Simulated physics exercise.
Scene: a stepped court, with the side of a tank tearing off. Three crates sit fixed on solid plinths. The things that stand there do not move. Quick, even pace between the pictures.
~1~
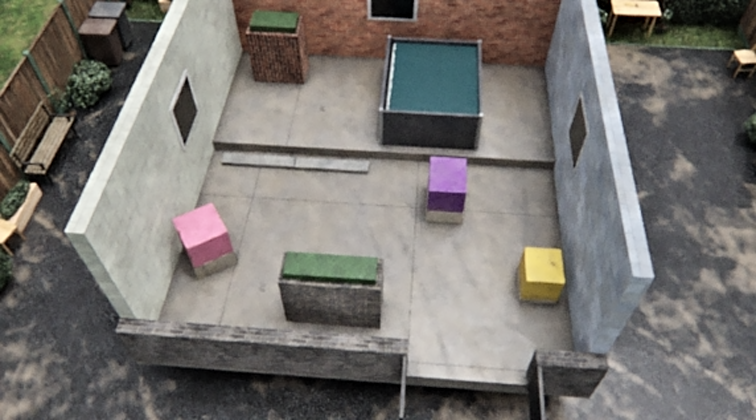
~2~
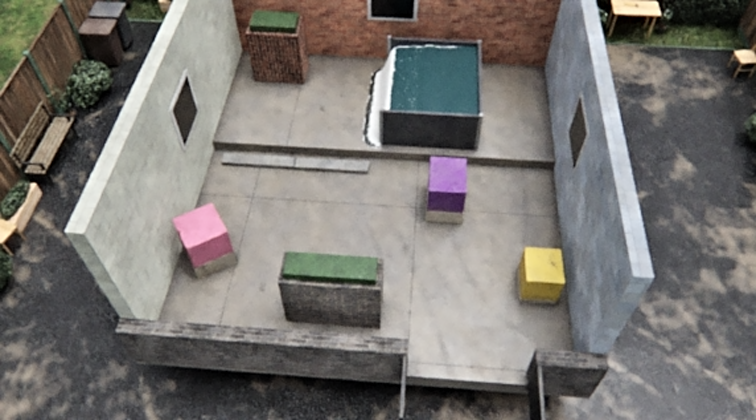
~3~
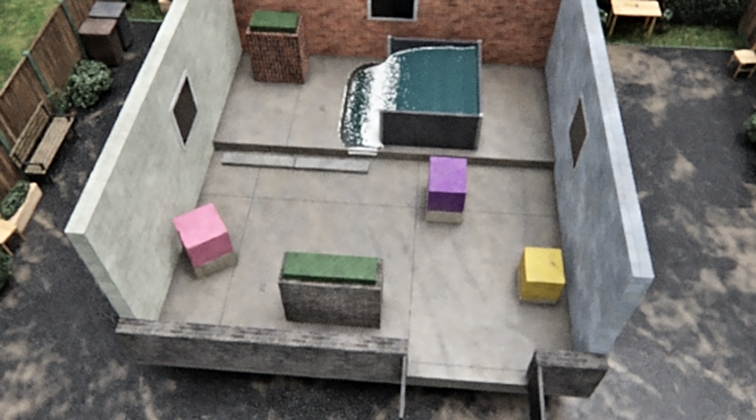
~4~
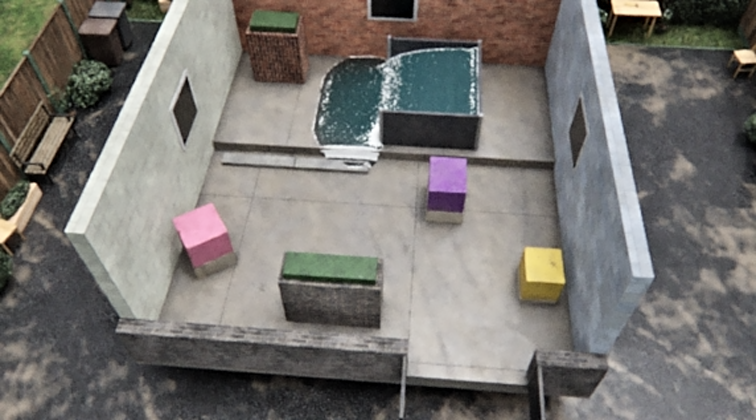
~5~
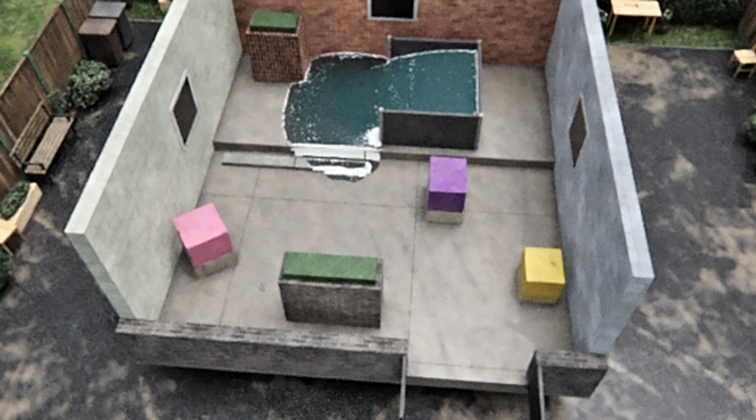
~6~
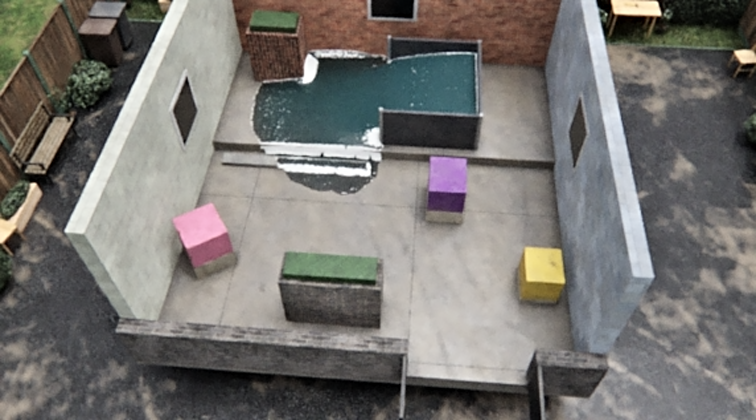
Water pouring from the open left side of a tank, spreading across the upper level and over a step in a walled court.
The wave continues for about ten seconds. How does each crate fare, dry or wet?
In the end yellow crate: Wet. Pink crate: Wet. Purple crate: Dry.
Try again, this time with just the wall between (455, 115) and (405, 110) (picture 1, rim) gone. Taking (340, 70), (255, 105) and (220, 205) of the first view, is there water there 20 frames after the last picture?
Taken in turn, that's not reached, not reached, and finally reached.
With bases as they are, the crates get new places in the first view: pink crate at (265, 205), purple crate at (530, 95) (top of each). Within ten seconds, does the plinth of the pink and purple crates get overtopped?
Result: Pink one avoids the flood; purple one avoids the flood.
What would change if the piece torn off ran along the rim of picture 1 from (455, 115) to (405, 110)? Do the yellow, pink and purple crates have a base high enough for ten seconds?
Yellow crate is reached; pink crate is not reached; purple crate is reached.
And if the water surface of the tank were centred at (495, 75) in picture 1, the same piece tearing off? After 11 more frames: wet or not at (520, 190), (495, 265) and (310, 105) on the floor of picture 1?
First unwetted; next unwetted; last drenched.
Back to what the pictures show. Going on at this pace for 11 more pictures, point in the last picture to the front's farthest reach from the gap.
By then the tip should be at about (165, 301).
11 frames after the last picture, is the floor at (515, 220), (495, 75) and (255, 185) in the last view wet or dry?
First spot clear, second spot clear, third spot swamped.
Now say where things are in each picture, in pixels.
Still water in the water tank at (432, 78), in the first frame.
Water pours out at (387, 96) and has run to (378, 146), in the second frame.
The front is at (355, 149), out from the gap at (387, 97), in the third frame.
The front is at (333, 160), out from the gap at (387, 99), in the fourth frame.
Water pours out at (387, 99) and has run to (296, 146), in the fifth frame.
Water pours out at (387, 99) and has run to (256, 121), in the sixth frame.
A moment on, water covers 30 % of the floor; the yellow crate not reached, the pink crate not reached, the purple crate not reached.
Next, water covers 35 % of the floor; the yellow crate not reached, the pink crate water round its plinth, the purple crate not reached.
Then, water covers 50 % of the floor; the yellow crate not reached, the pink crate water round its plinth, the purple crate not reached.
Later, water covers 90 % of the floor; the yellow crate water round its plinth, the pink crate water round its plinth, the purple crate water round its plinth.
In the end, water covers 100 % of the floor; the yellow crate was topped, the pink crate was topped, the purple crate stayed above the water.
